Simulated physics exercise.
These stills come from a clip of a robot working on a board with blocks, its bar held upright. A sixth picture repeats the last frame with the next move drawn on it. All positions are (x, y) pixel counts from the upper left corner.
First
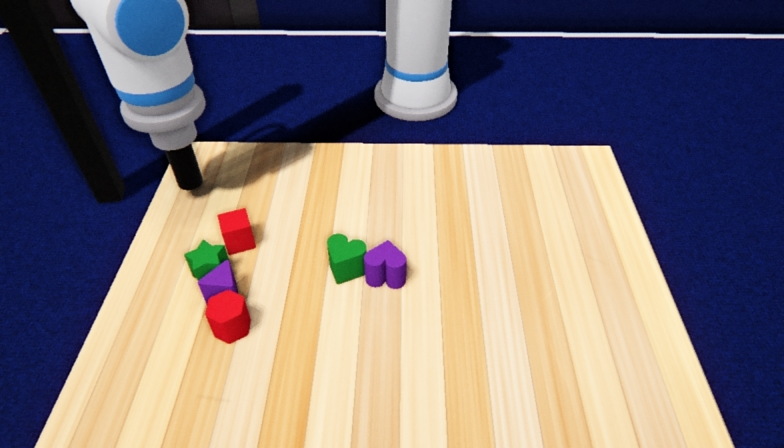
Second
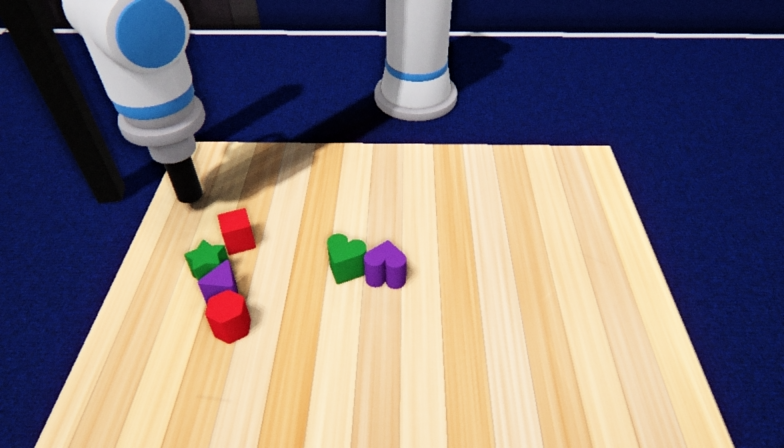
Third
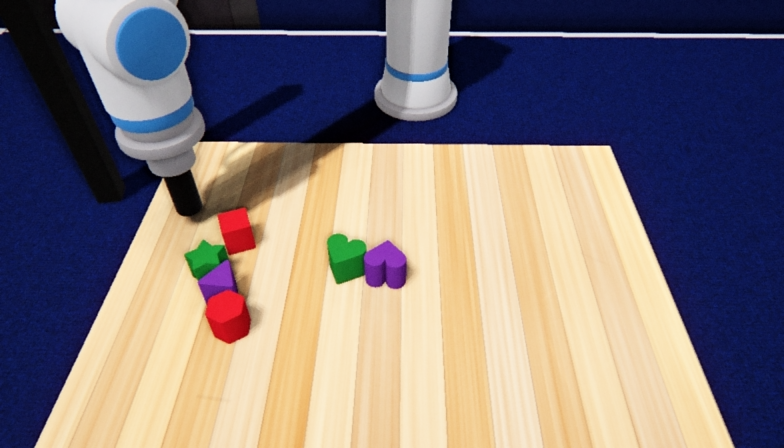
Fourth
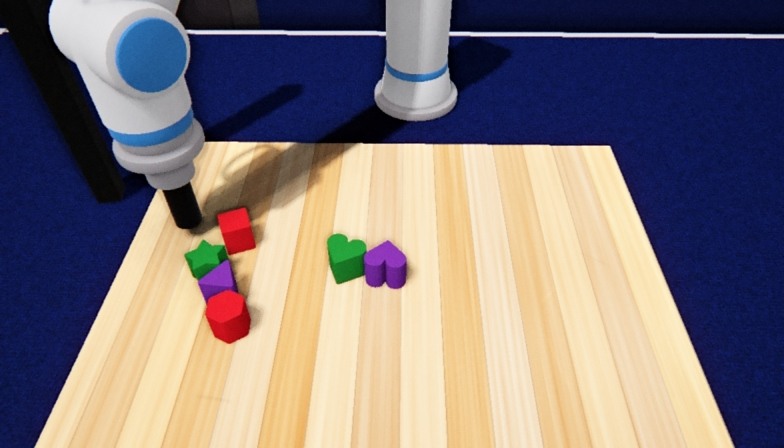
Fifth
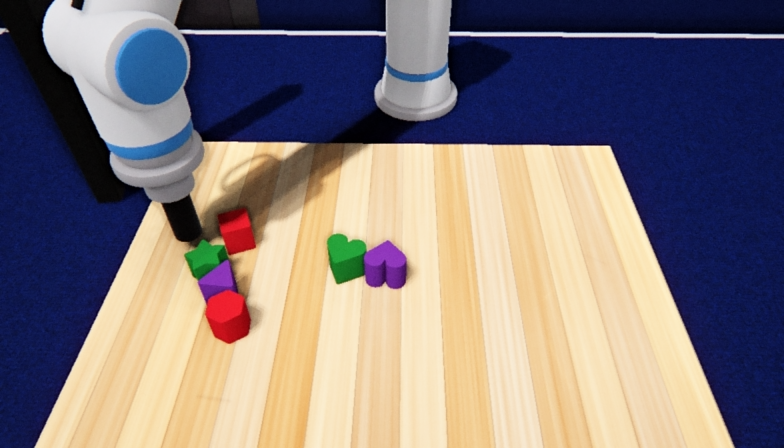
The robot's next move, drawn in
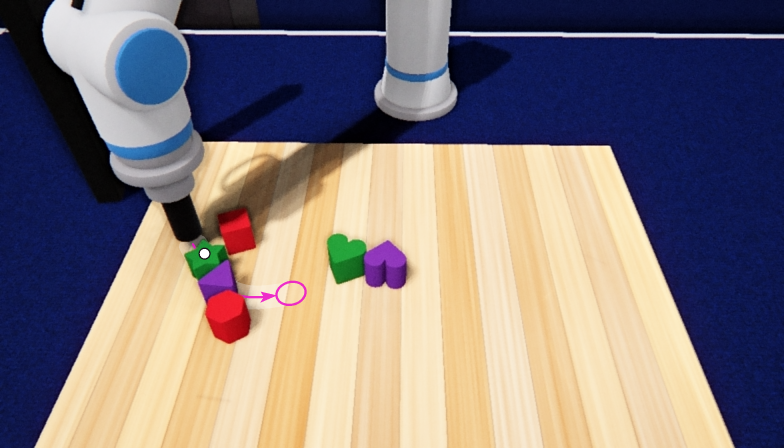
A robot arm with a black tip moves gradually down the left side of a wooden board toward the viewer, nearing a green star-shaped block beside red and purple blocks, while all the blocks, including two hearts, stay still.
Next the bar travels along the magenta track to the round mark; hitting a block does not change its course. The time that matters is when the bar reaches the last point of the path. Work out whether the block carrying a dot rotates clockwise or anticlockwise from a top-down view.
Viewed from above: Clockwise.
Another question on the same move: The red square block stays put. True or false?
The claim holds.
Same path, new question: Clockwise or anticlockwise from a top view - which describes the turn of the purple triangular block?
Clockwise rotation.
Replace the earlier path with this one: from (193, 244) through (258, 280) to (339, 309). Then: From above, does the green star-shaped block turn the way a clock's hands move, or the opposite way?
From above, the green star-shaped block will be seen to turn clockwise.
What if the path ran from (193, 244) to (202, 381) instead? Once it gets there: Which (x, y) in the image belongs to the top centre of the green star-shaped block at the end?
The centre of its top will be at (217, 278).
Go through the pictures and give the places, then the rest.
In the first picture, lower end of the bar (191, 183), tops of blocks, green star-shaped block (205, 254), purple triangular block (219, 276), red six-sided block (225, 306), red square block (234, 220).
In the second picture, bar (190, 195), blocks as before.
In the third picture, bar (190, 208), blocks as before.
In the fourth picture, bar (189, 221), blocks as before.
In the fifth picture, bar (189, 233), green star-shaped block (205, 254), purple triangular block (219, 276), red six-sided block (225, 306), red square block (234, 220).
The drawn path runs from (193, 244) by way of (209, 274) and (241, 296) to (291, 293); the dot is on the green star-shaped block.
What follows on the original path. One third of the way, bar (205, 263); green star-shaped block (216, 268); purple triangular block (232, 289); red six-sided block (229, 314), turned 35° clockwise.
Two thirds of the way, bar (238, 285); green star-shaped block (257, 287); purple triangular block (269, 308), turned 35° clockwise; red six-sided block (231, 321), turned 60° clockwise.
At the end, bar (289, 282); green star-shaped block (292, 294), turned 35° clockwise; purple triangular block (285, 320), turned 65° clockwise; red six-sided block (231, 321), turned 60° clockwise; red square block not moved.
